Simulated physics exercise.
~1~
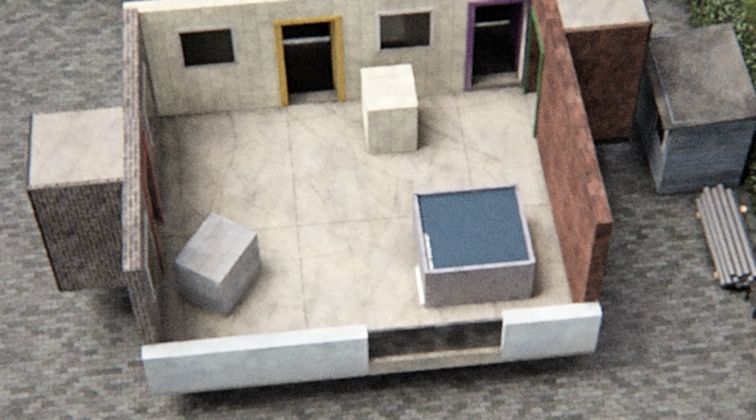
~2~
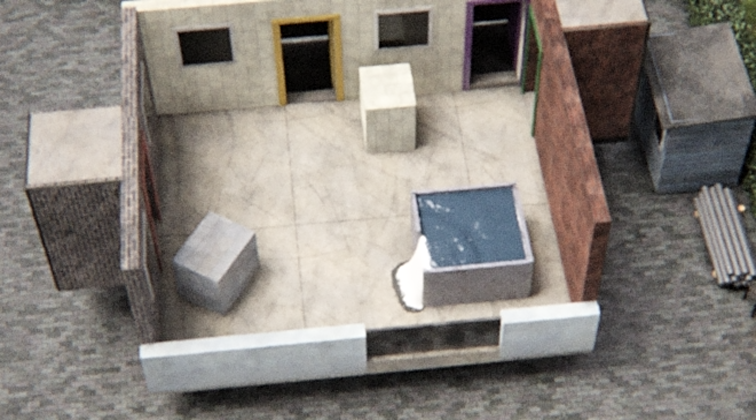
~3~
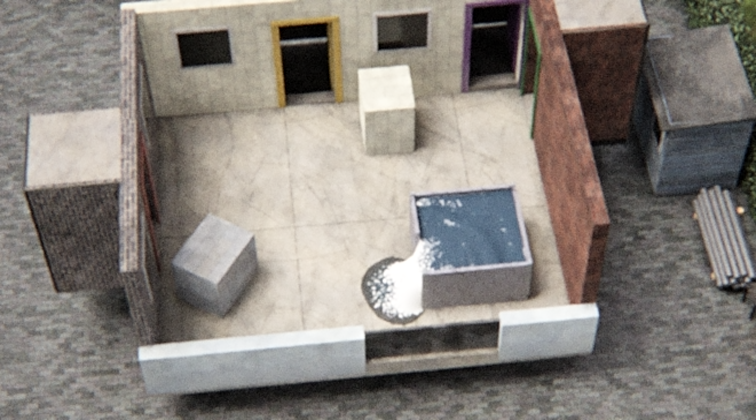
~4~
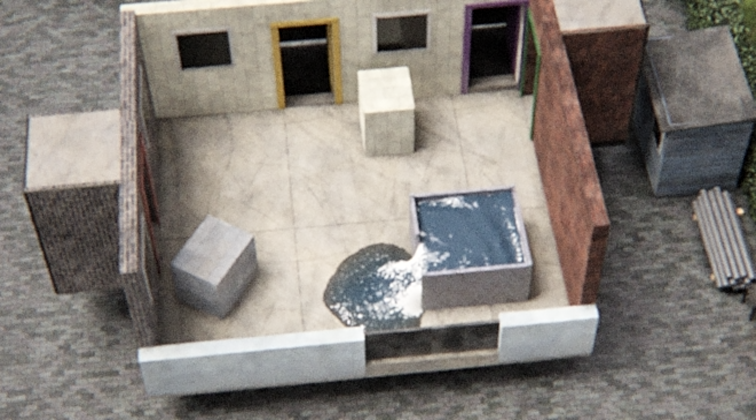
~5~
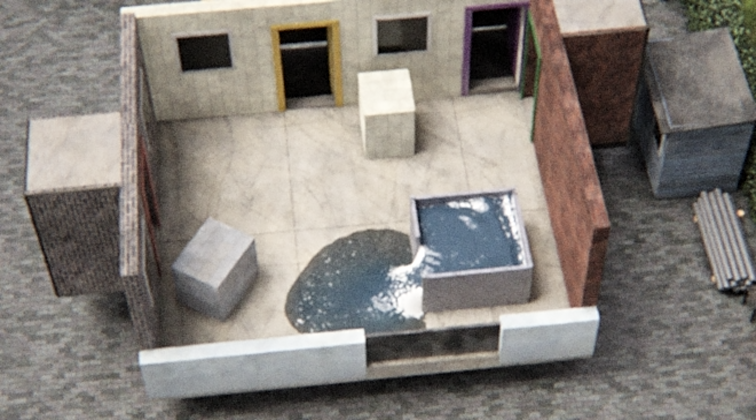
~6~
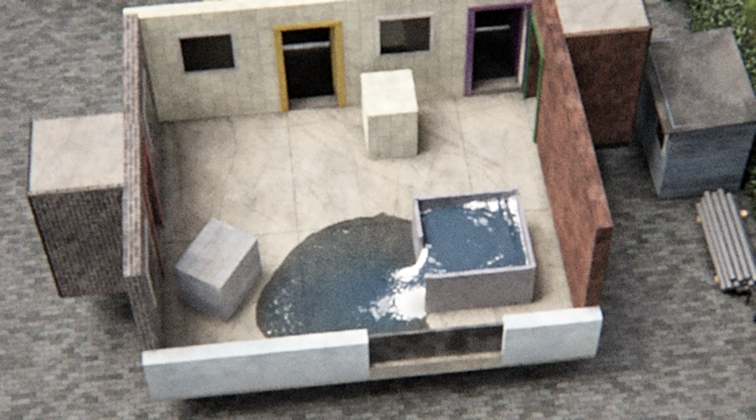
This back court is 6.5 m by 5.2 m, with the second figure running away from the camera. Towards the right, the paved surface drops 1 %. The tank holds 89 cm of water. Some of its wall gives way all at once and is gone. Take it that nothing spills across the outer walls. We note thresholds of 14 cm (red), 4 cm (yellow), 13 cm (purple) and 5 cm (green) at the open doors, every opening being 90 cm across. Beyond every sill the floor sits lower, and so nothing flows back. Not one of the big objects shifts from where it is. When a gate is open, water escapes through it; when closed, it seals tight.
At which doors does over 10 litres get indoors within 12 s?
In the end the red door will hold enough water back. The yellow door will not hold enough water back. The purple door will hold enough water back. The green door will not hold enough water back.
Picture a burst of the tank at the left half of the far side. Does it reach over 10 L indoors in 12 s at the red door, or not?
So, red door: Within bounds.
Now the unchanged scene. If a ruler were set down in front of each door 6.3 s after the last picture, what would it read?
Door by door, in cm: Red reads 2, yellow reads 9, purple reads 4, green reads 8.
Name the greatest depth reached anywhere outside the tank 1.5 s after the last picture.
About 48 cm at most.
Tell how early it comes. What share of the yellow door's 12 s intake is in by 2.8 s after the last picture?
By then it's near 0% of the total.
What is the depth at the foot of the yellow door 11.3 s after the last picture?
It's some 8.0 centimetres deep.
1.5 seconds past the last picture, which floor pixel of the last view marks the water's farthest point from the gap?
That lands around (161, 161) in the last picture.
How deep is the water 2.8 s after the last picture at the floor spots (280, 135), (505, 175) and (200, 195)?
About 1, 0 and 9 cm respectively.
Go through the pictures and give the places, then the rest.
The first picture shows the tank at (472, 230) is whole and still, 89 cm deep.
In the second picture, the front is at (396, 274), 0.5 m from the gap at (423, 272); 0.3 m2 of floor is under water; 89 cm left at the back of the tank.
In the third picture, the front is at (366, 284), 0.9 m from the gap at (422, 276); 0.8 m2 of floor is under water; 89 cm left at the back of the tank.
In the fourth picture, the front is at (331, 304), 1.5 m from the gap at (422, 279); 2.0 m2 of floor is under water; 81 cm left at the back of the tank.
In the fifth picture, the front is at (290, 310), 2.1 m from the gap at (422, 281); 3.9 m2 of floor is under water; 75 cm left at the back of the tank.
In the sixth picture, the front is at (264, 326), 2.7 m from the gap at (425, 281); 5.5 m2 of floor is under water; 76 cm left at the back of the tank.
Then, 0.7 s after the last picture water covers 30 % of the floor and is deepest (44 cm) near (166, 364); red door not reached, yellow door not reached, purple door not reached, green door not reached.
Then, 1.5 s after the last picture water covers 45 % of the floor and is deepest (48 cm) near (166, 364); red door 7 cm at the sill, 0 L in, yellow door not reached, purple door not reached, green door not reached.
Then, 2.8 s after the last picture water covers 50 % of the floor and is deepest (31 cm) near (165, 345); red door 6 cm at the sill, 1 L in, yellow door not reached, purple door not reached, green door not reached.
Then, 6.3 s after the last picture water covers 85 % of the floor and is deepest (25 cm) near (353, 106); red door 2 cm at the sill, 1 L in, yellow door 9 cm at the sill, 11 L in, purple door 4 cm at the sill, 0 L in, green door 8 cm at the sill, 6 L in.
Then, 11.3 s after the last picture water covers 100 % of the floor and is deepest (12 cm) near (579, 335); red door 7 cm at the sill, 1 L in, yellow door 8 cm at the sill, 121 L in, purple door 10 cm at the sill, 0 L in, green door 9 cm at the sill, 56 L in.
